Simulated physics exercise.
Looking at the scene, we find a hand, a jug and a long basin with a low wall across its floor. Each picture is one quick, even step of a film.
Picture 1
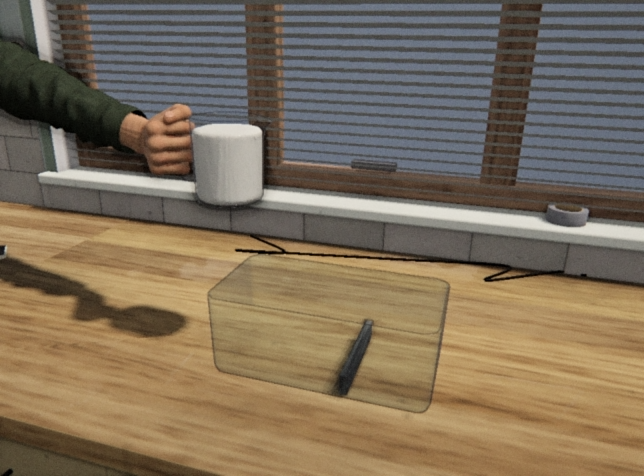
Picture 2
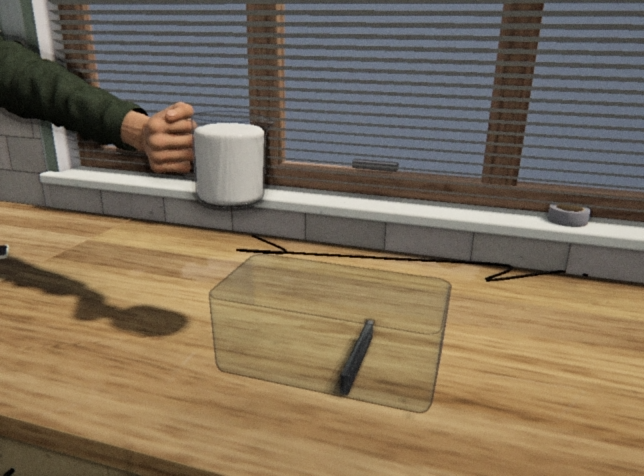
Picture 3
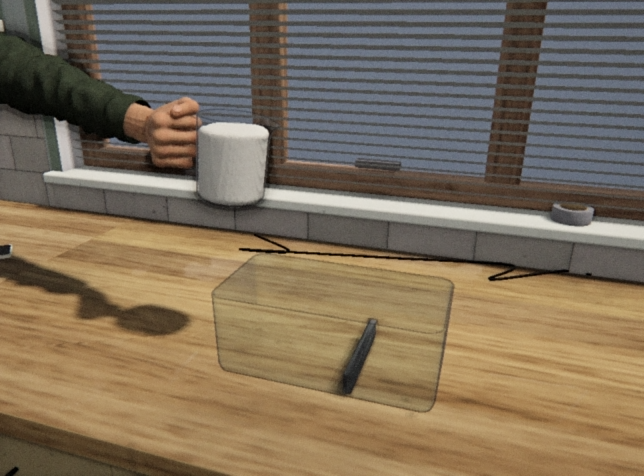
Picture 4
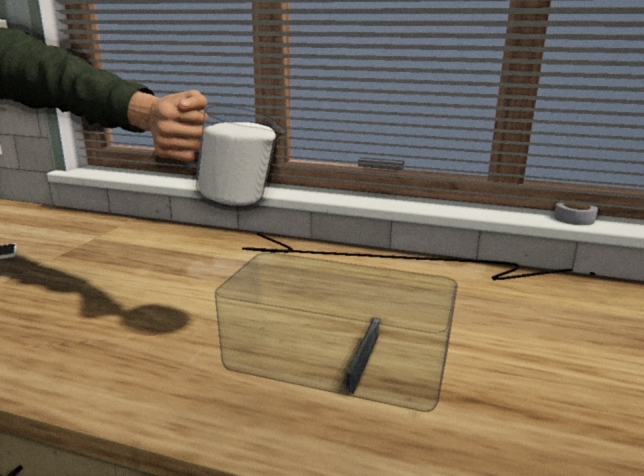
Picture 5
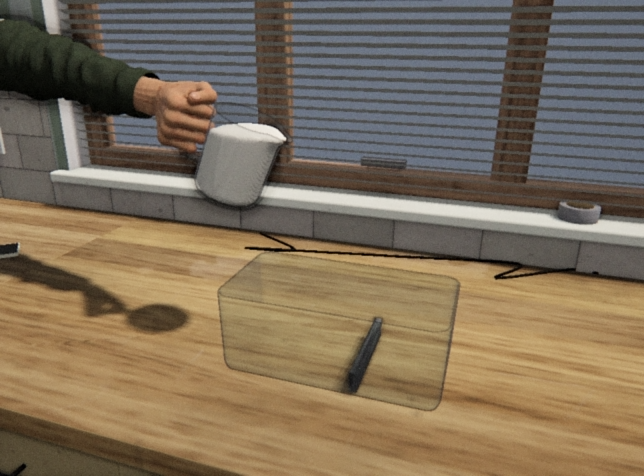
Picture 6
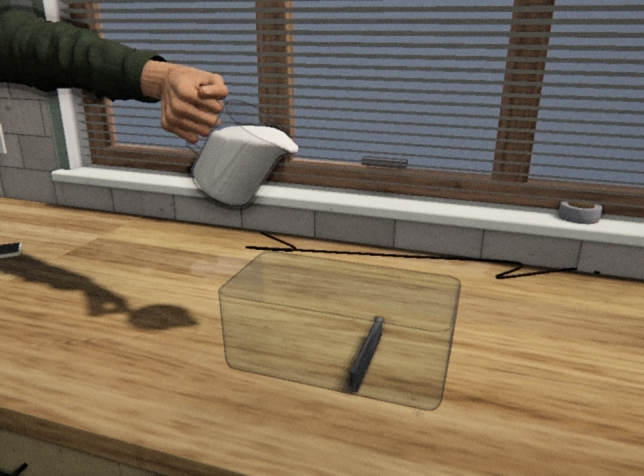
On a wooden counter by a window, a hand tilts a white jug to the right.
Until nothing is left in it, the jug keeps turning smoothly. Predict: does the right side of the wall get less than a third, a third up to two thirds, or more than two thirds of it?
The share right of the wall falls short of one third.
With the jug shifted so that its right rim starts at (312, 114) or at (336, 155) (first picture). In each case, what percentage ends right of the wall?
In order, some 55 and 70 percent.
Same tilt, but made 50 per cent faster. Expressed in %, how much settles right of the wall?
Around 15 in a hundred.
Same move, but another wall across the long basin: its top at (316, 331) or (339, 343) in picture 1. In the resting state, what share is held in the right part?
Roughly 60 % and then 15 %.
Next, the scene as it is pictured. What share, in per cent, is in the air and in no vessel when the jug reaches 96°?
30 per cent.
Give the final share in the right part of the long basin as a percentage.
Roughly 10 percent of it.
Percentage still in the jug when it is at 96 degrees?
Some 55 in a hundred has yet to spill out.
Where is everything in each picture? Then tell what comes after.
It leans 0°; its right rim is at (272, 121); the milk meets the walls at (199, 127) and (262, 132); the long basin's rim runs from (231, 274) to (445, 307); the wall's top is at (357, 347), in the first frame.
It leans 1°; its right rim is at (274, 122); the milk meets the walls at (201, 127) and (264, 132), in the second frame.
It leans 6°; its right rim is at (280, 126); the milk meets the walls at (206, 126) and (269, 133), in the third frame.
It leans 13°; its right rim is at (286, 132); the milk meets the walls at (210, 127) and (276, 134), in the fourth frame.
It leans 22°; its right rim is at (293, 141); the milk meets the walls at (214, 134) and (286, 136), in the fifth frame.
It leans 33°; its right rim is at (296, 153); the milk meets the walls at (211, 142) and (288, 142); 1 per cent is over the edge, in the sixth frame.
A moment on, the jug is tipped on its side and 55 per cent is still to pour, 15 is left of the wall and 0 right of it.
Next, the jug is tipped right over and 9 per cent is still to pour, 69 is left of the wall and 3 right of it.
Then the jug is tipped right over and 0 per cent is still to pour, 84 is left of the wall and 9 right of it.
Later the jug is tipped right over and 0 per cent is still to pour, 85 is left of the wall and 11 right of it.
In the end 85 per cent lies left of the wall, 11 right of it and 4 outside.
